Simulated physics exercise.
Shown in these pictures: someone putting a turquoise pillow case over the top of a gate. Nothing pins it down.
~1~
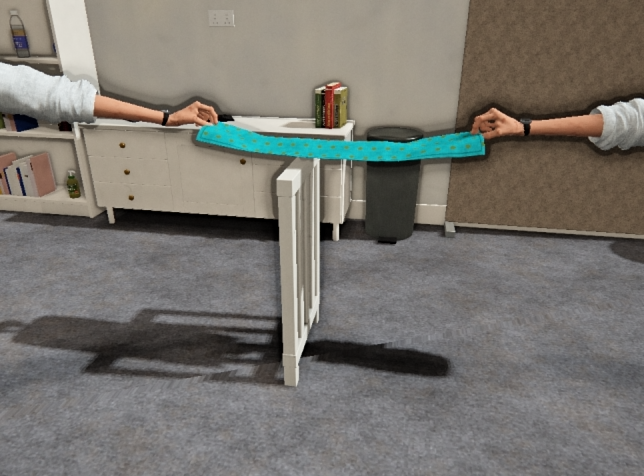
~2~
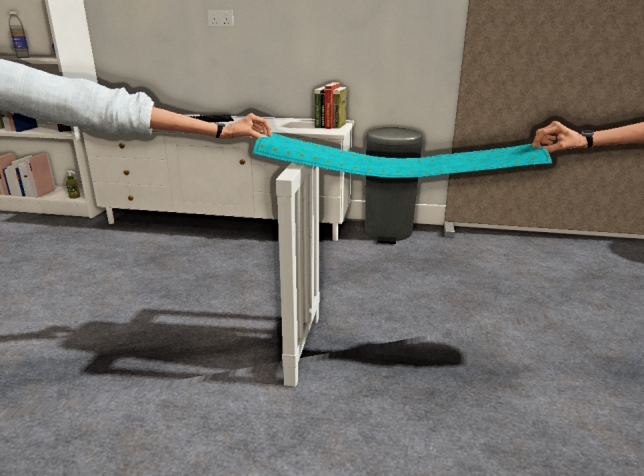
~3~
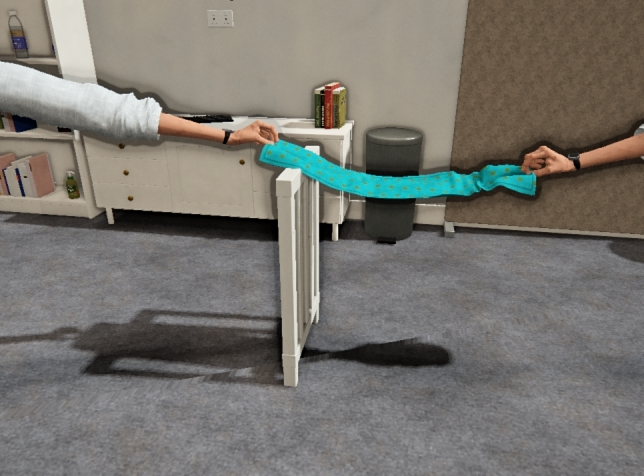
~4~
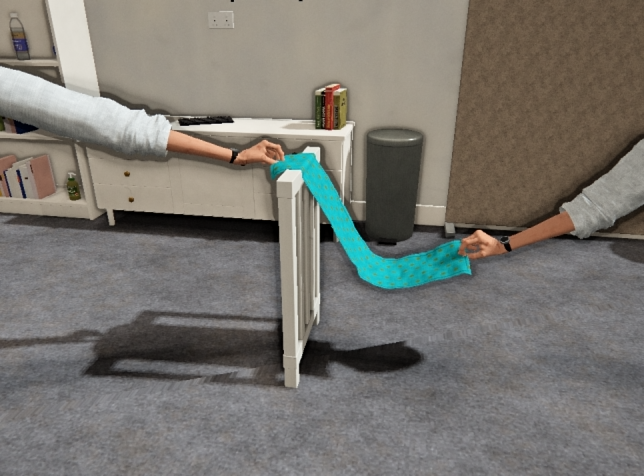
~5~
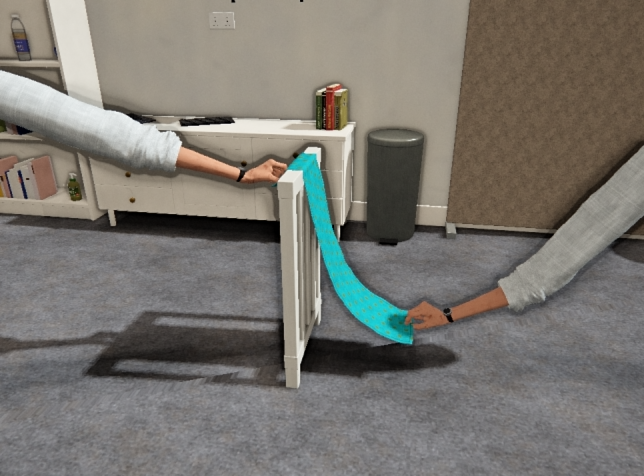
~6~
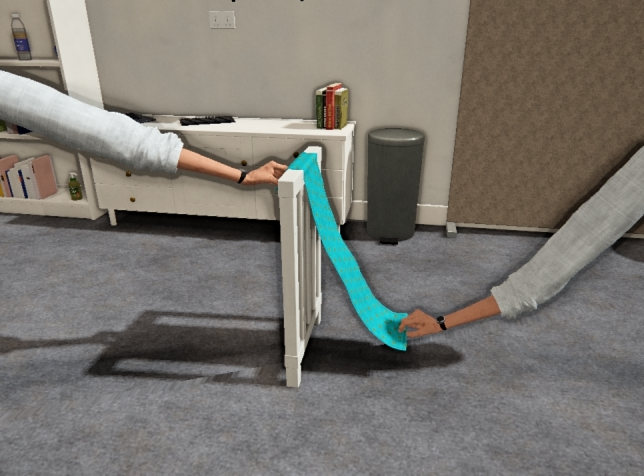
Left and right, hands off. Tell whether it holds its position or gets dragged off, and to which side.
It gets dragged off to the right.
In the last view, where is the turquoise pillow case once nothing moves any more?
(335, 353) for its middle.
Then, 0.22 s after the last picture, pillow case sliding right.
Then, 0.48 s after the last picture, pillow case clear of the top and falling near (334, 335).
Then, 0.72 s after the last picture, pillow case in a heap on the floor near (335, 352).
At rest, pillow case in a heap on the floor near (335, 352). The turquoise pillow case goes down on the right side.
